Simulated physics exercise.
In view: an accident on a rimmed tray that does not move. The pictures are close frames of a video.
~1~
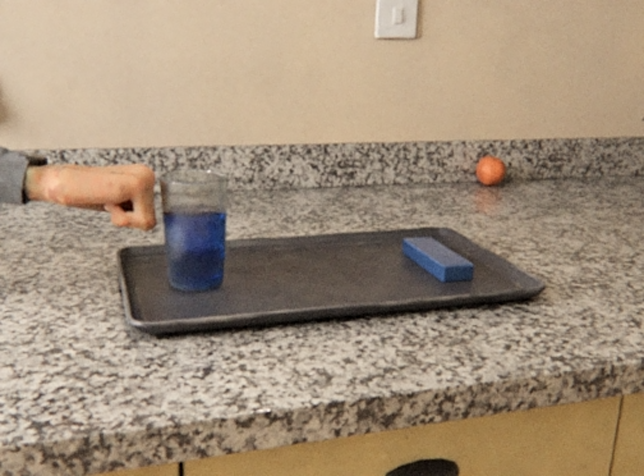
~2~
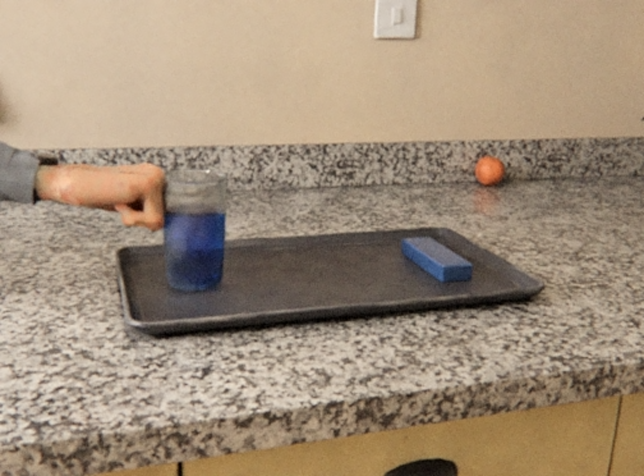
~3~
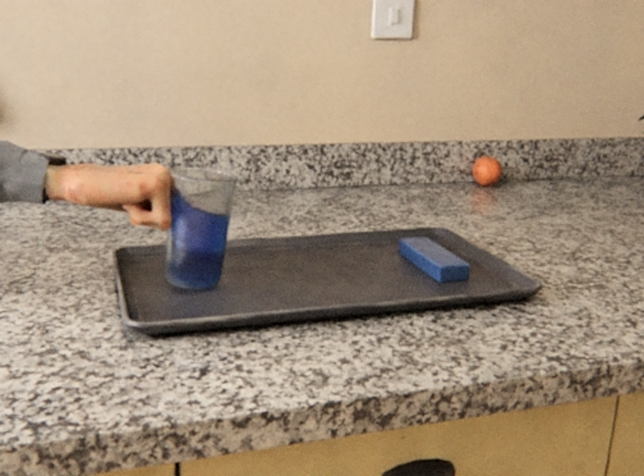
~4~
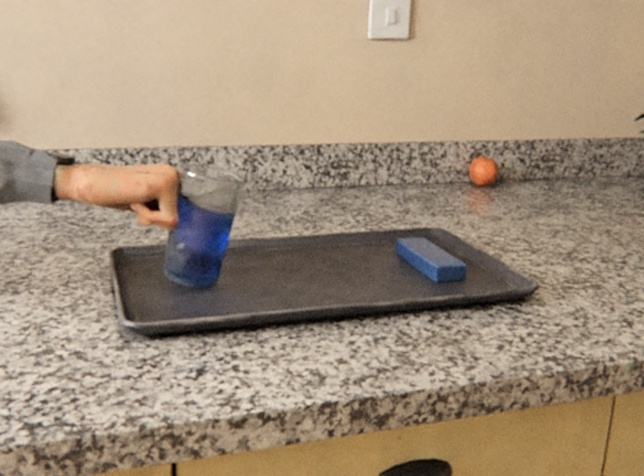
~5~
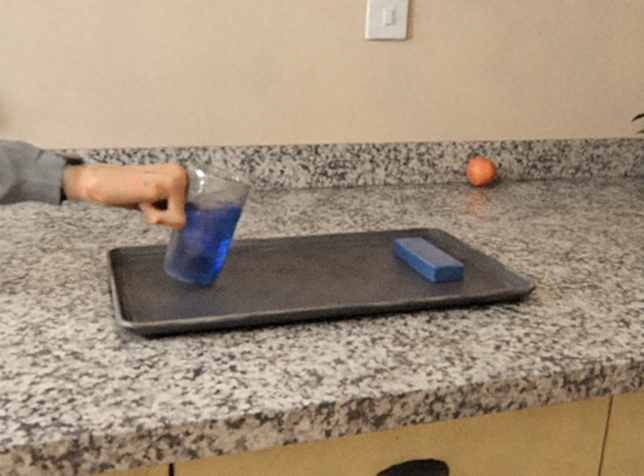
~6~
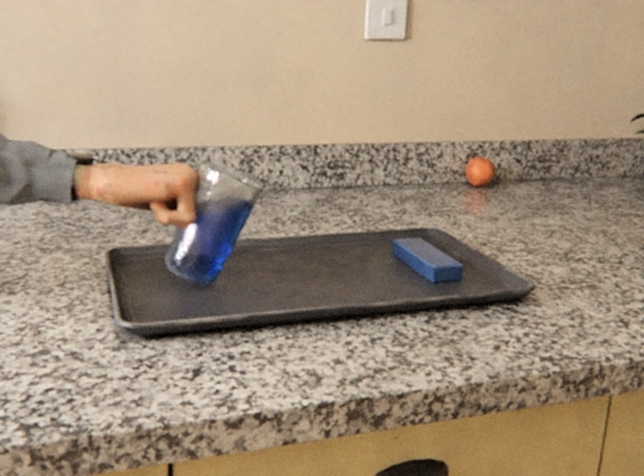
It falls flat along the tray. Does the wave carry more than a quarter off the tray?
As it turns out, less than a quarter leaves the tray.
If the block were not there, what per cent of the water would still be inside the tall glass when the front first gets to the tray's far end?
Roughly 55 in a hundred.
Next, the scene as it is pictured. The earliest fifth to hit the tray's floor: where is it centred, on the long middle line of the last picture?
At about (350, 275).
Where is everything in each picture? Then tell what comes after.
Tilt 0°; right rim (226, 177); surface from (167, 210) to (221, 207); the tray's far rim is at (493, 254); a block is fixed to the tray further along, in the first frame.
Tilt 0°; right rim (225, 177); surface from (166, 210) to (220, 207), in the second frame.
Tilt 6°; right rim (233, 178); surface from (170, 187) to (226, 211), in the third frame.
Tilt 12°; right rim (241, 180); surface from (177, 185) to (230, 209), in the fourth frame.
Tilt 18°; right rim (250, 183); surface from (182, 200) to (237, 203), in the fifth frame.
Tilt 24°; right rim (260, 188); surface from (184, 215) to (248, 198), in the sixth frame.
A moment on, the tall glass is falling and 100 per cent is in the glass, 0 on the tray and 0 above or beyond its rim.
Next, the tall glass lies on its side and 83 per cent is in the glass, 4 on the tray and 14 above or beyond its rim.
Then the tall glass lies on its side and 47 per cent is in the glass, 35 on the tray and 18 above or beyond its rim.
Later the tall glass lies on its side and 24 per cent is in the glass, 66 on the tray and 10 above or beyond its rim.
Finally, 91 per cent is held by tray and glass, 9 is off the tray.
